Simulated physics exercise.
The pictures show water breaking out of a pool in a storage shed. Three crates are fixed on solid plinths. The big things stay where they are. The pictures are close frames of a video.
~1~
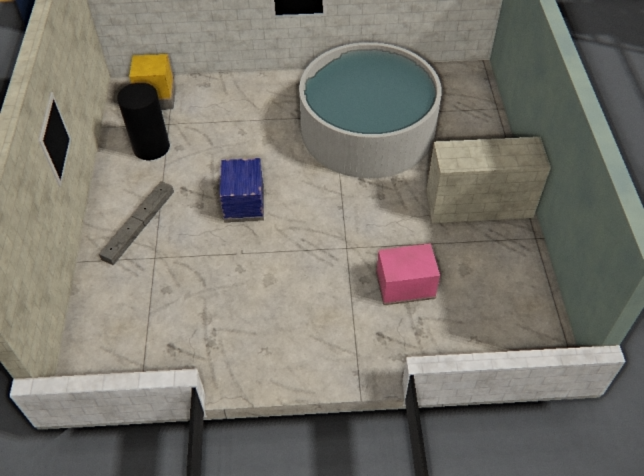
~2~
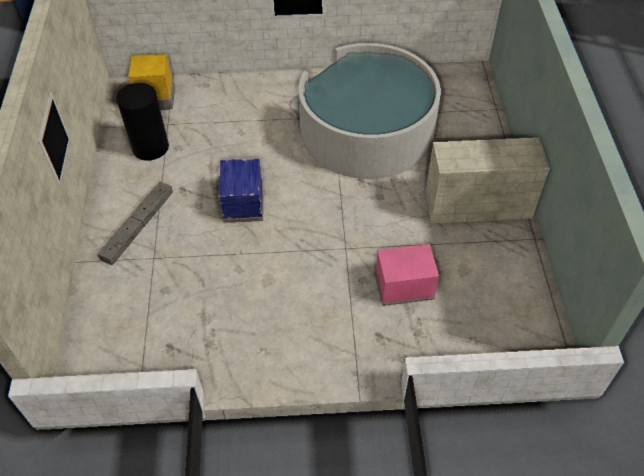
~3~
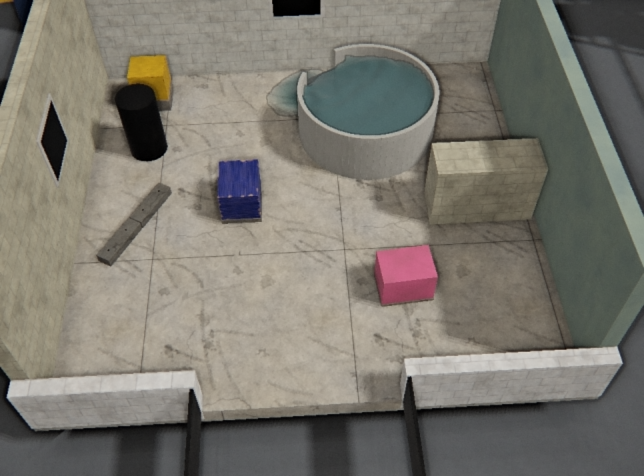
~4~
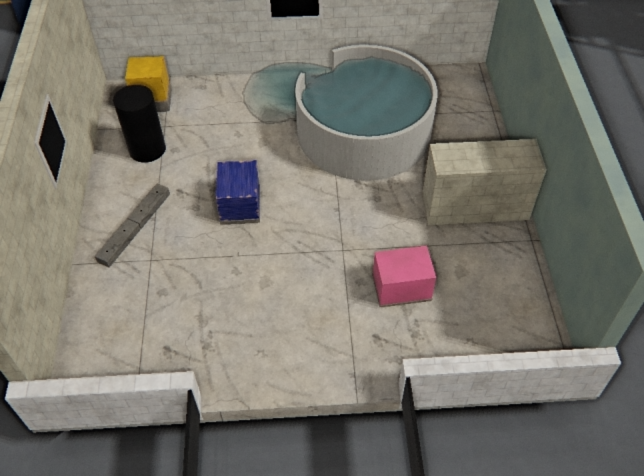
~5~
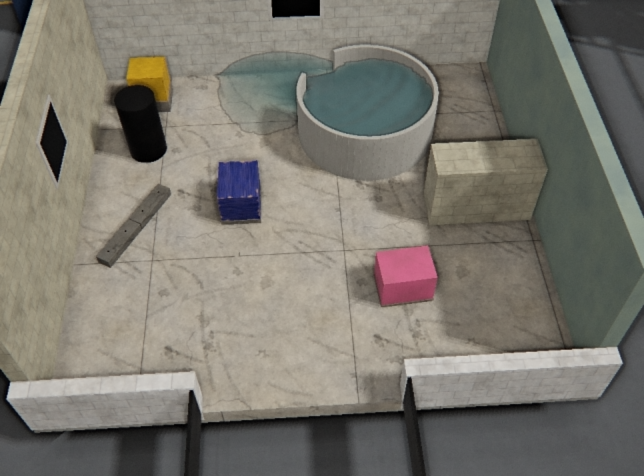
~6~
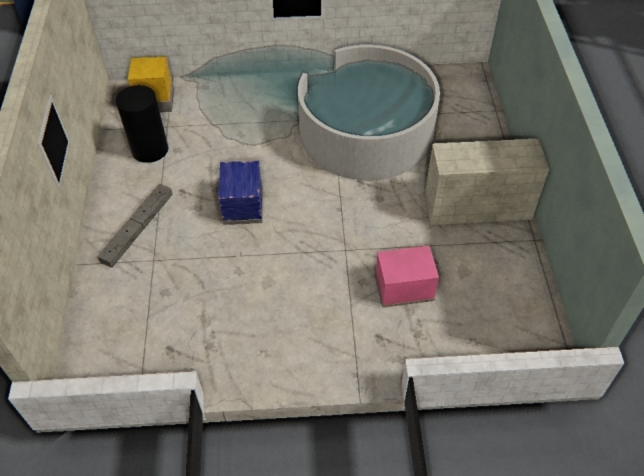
Water in the round pool sat still, then poured out through a gap on the far side and spread left across the tiled floor in a thin sheet, toward the yellow and black objects.
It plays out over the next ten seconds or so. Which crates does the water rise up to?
One by one: The pink crate gets wet; the yellow crate gets wet; the blue crate gets wet.
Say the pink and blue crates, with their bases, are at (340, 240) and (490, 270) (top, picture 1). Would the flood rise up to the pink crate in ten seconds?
In short: Pink takes water.
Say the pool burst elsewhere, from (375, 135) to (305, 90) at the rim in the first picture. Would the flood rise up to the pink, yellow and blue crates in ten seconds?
Pink is soaked, yellow escapes it, blue is soaked.
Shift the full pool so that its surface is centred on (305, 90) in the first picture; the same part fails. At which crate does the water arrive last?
It is the pink-painted one.
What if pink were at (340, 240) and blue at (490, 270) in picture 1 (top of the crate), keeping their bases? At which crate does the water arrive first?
First comes the yellow crate.
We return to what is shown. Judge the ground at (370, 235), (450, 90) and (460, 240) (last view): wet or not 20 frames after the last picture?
One after the other: No water, covered, not flooded.
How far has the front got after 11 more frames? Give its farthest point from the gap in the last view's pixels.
I would point to (87, 203).
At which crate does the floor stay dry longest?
That is the crate marked pink.
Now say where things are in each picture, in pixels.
The first frame shows still water in the round pool at (370, 91).
In the second frame, water pours out on the round pool's far side and has run to a hidden place.
In the third frame, water pours out on the round pool's far side and has run to a hidden place.
In the fourth frame, water pours out on the round pool's far side and has run to (257, 73).
In the fifth frame, the front is at (218, 75), out from the gap on the round pool's far side.
In the sixth frame, the front is at (185, 76), out from the gap on the round pool's far side.
A moment on, water covers 15 % of the floor; the pink crate not reached, the yellow crate water round its plinth, the blue crate not reached.
Next, water covers 25 % of the floor; the pink crate not reached, the yellow crate water round its plinth, the blue crate not reached.
Then, water covers 45 % of the floor; the pink crate not reached, the yellow crate water round its plinth, the blue crate water round its plinth.
Later, water covers 70 % of the floor; the pink crate not reached, the yellow crate water round its plinth, the blue crate water round its plinth.
In the end, water covers 95 % of the floor; the pink crate was topped, the yellow crate was topped, the blue crate was topped.
